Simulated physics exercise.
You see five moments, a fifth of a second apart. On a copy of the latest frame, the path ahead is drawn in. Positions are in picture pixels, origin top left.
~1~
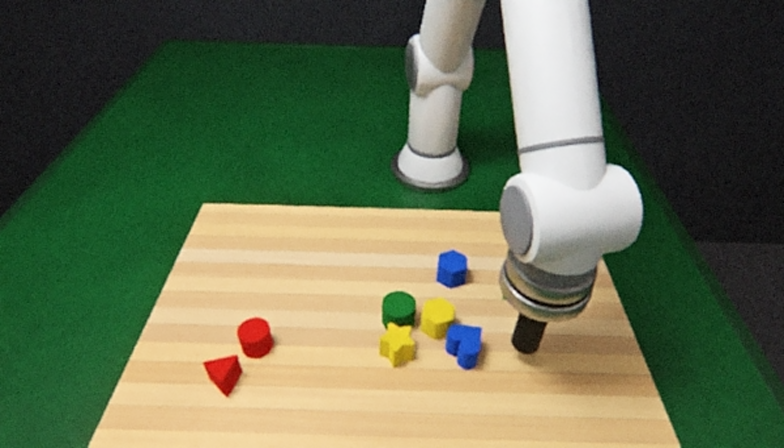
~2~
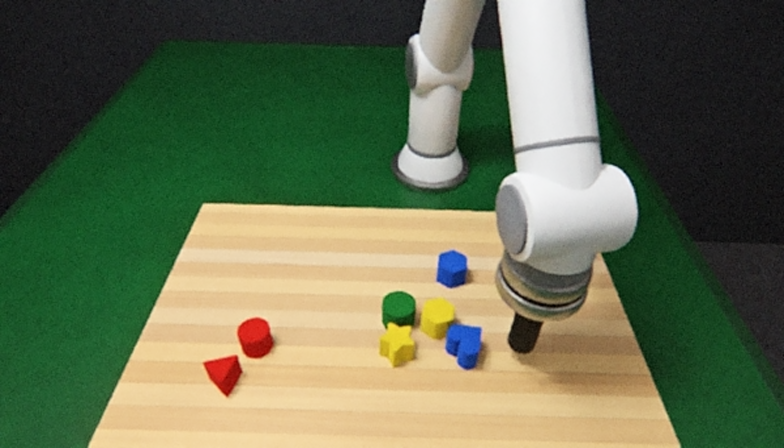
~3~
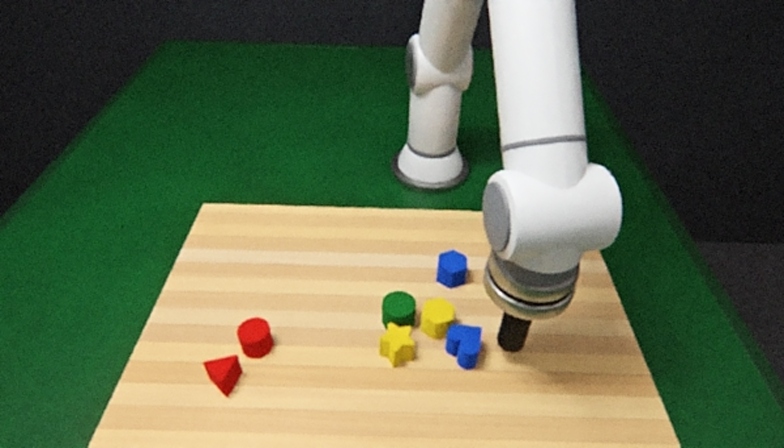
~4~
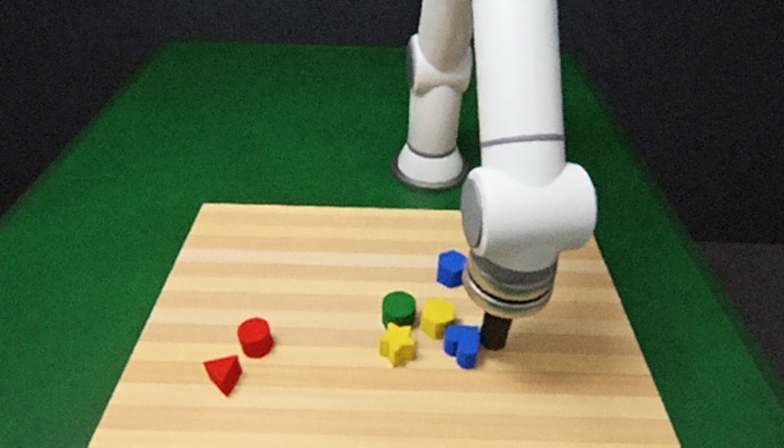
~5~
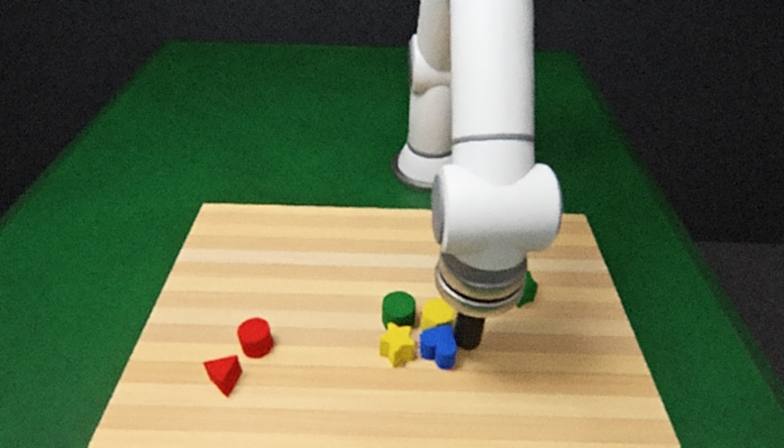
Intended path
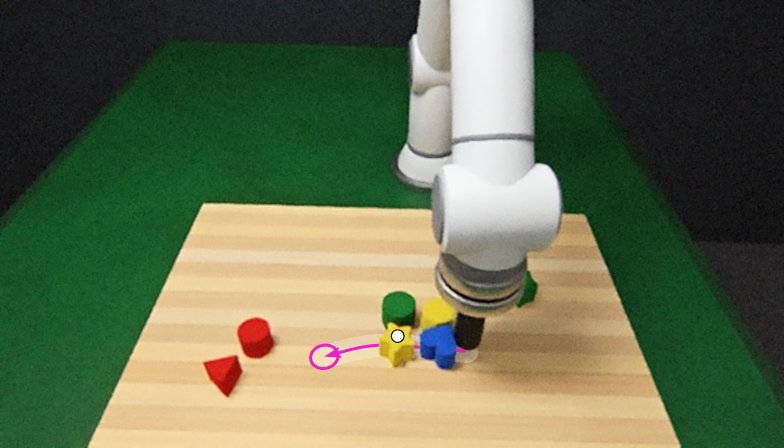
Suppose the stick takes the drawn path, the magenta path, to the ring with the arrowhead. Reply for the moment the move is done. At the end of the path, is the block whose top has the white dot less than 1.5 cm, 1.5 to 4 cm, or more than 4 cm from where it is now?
Distance: More than 4 cm.
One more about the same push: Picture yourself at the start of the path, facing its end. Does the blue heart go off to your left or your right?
Sideways, to the left.
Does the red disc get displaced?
My answer is no.
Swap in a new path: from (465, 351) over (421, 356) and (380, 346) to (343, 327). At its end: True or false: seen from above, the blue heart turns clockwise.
It is false.
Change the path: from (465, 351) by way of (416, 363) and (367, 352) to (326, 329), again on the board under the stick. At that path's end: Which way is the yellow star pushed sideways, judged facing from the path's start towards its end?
The yellow star goes left.
The line goes from (465, 351) over (394, 345) to (324, 357); the dot is on the yellow star.
On the path given first. One third of the way, stick at (418, 335); yellow star at (359, 341); yellow hexagonal block at (434, 308), turned 20° clockwise; blue heart at (392, 338), turned 20° anticlockwise.
Two thirds of the way, stick at (371, 334); yellow star at (312, 350); yellow hexagonal block at (434, 308), turned 20° clockwise; blue heart at (344, 341), turned 35° anticlockwise.
At the end, stick at (323, 344); red disc unmoved; yellow star at (261, 364), turned 15° anticlockwise; green disc unmoved; yellow hexagonal block at (434, 308), turned 20° clockwise; blue heart at (295, 353), turned 35° anticlockwise.
